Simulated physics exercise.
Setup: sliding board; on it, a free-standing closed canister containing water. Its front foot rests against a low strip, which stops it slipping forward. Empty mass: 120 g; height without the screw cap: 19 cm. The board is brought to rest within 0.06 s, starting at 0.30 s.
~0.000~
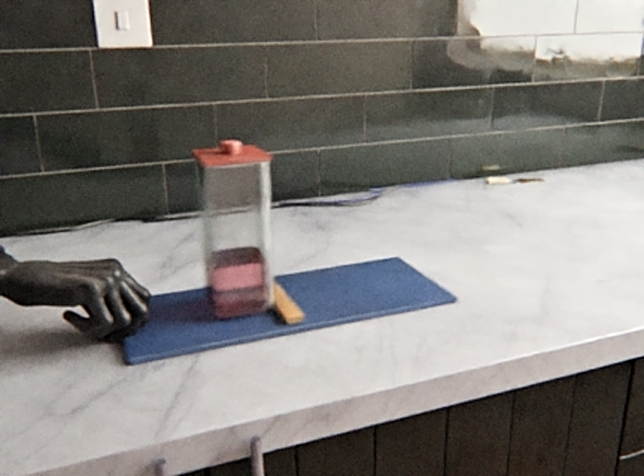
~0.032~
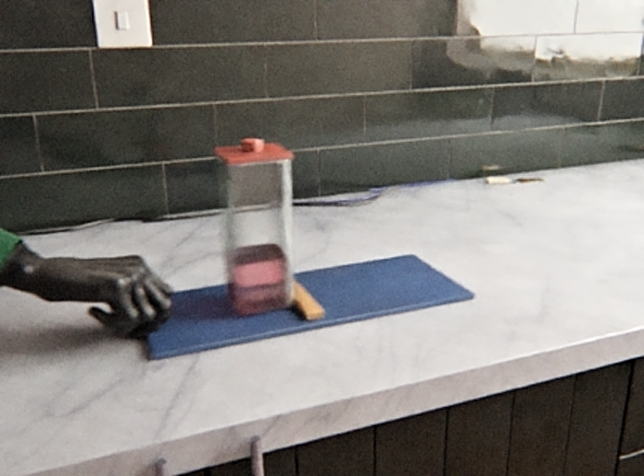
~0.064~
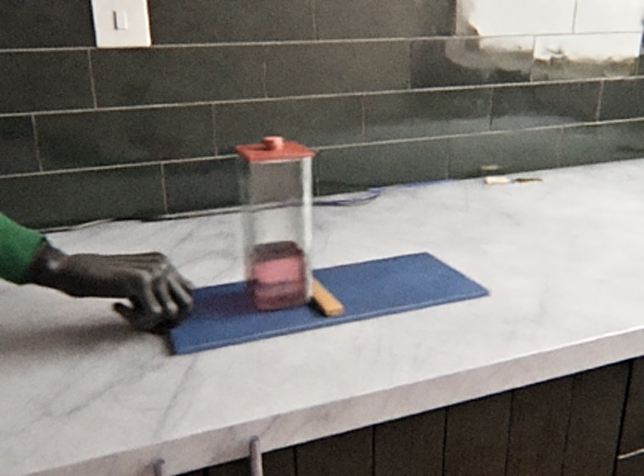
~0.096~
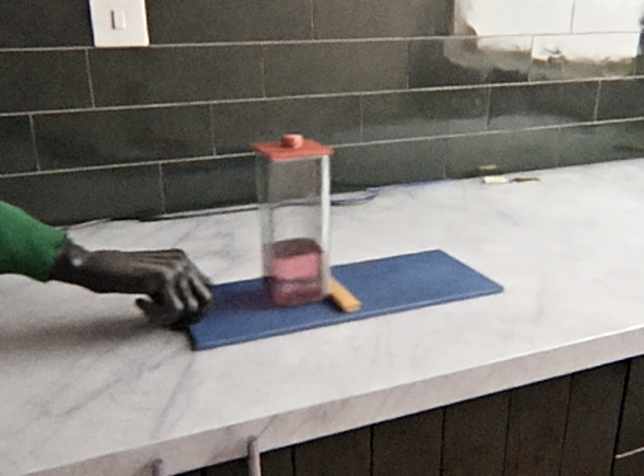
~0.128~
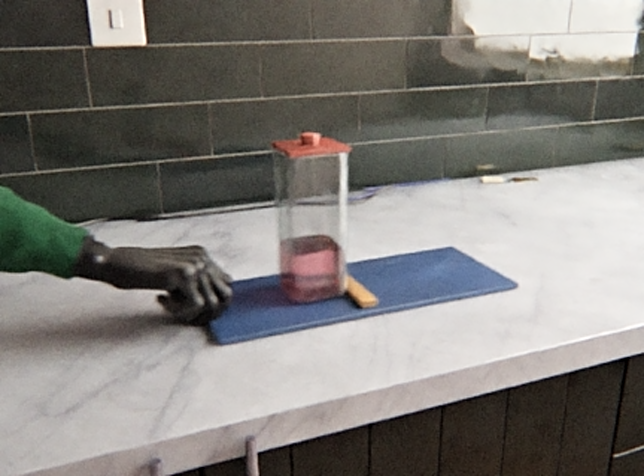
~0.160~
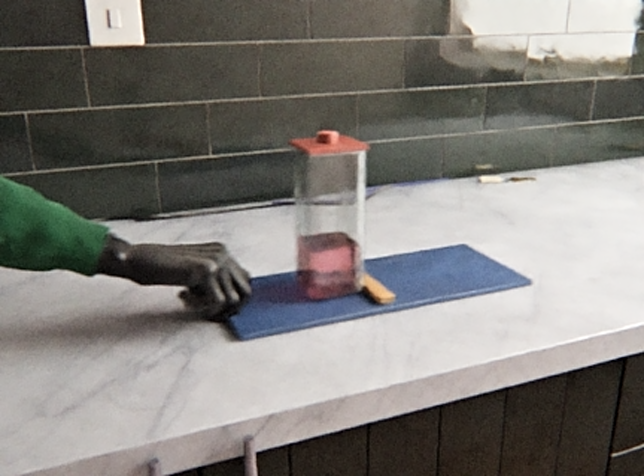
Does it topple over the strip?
Result: It stays standing.
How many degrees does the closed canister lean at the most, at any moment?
15 degrees at most.
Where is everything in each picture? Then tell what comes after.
In the first frame, 0.0 cm from the start; closed canister, level (208, 259) left, (262, 251) right, rim (261, 158).
In the second frame, 2.6 cm from the start; closed canister, level (229, 256) left, (282, 248) right.
In the third frame, 5.1 cm from the start; closed canister, level (249, 252) left, (300, 245) right.
In the fourth frame, 7.7 cm from the start; closed canister, level (266, 249) left, (318, 242) right.
In the fifth frame, 10.2 cm from the start; closed canister, level (285, 246) left, (334, 239) right.
In the sixth frame, 12.8 cm from the start; closed canister, level (302, 243) left, (351, 236) right.
Then, 0.36 s in, the board moves at 0.00 m/s; the closed canister leans 5°.
Then, 0.48 s in, the closed canister leans 15°.
Then, 0.64 s in, the closed canister leans 4°.
Then, 0.86 s in, the closed canister stands where it began.
Finally, the closed canister stands where it began.
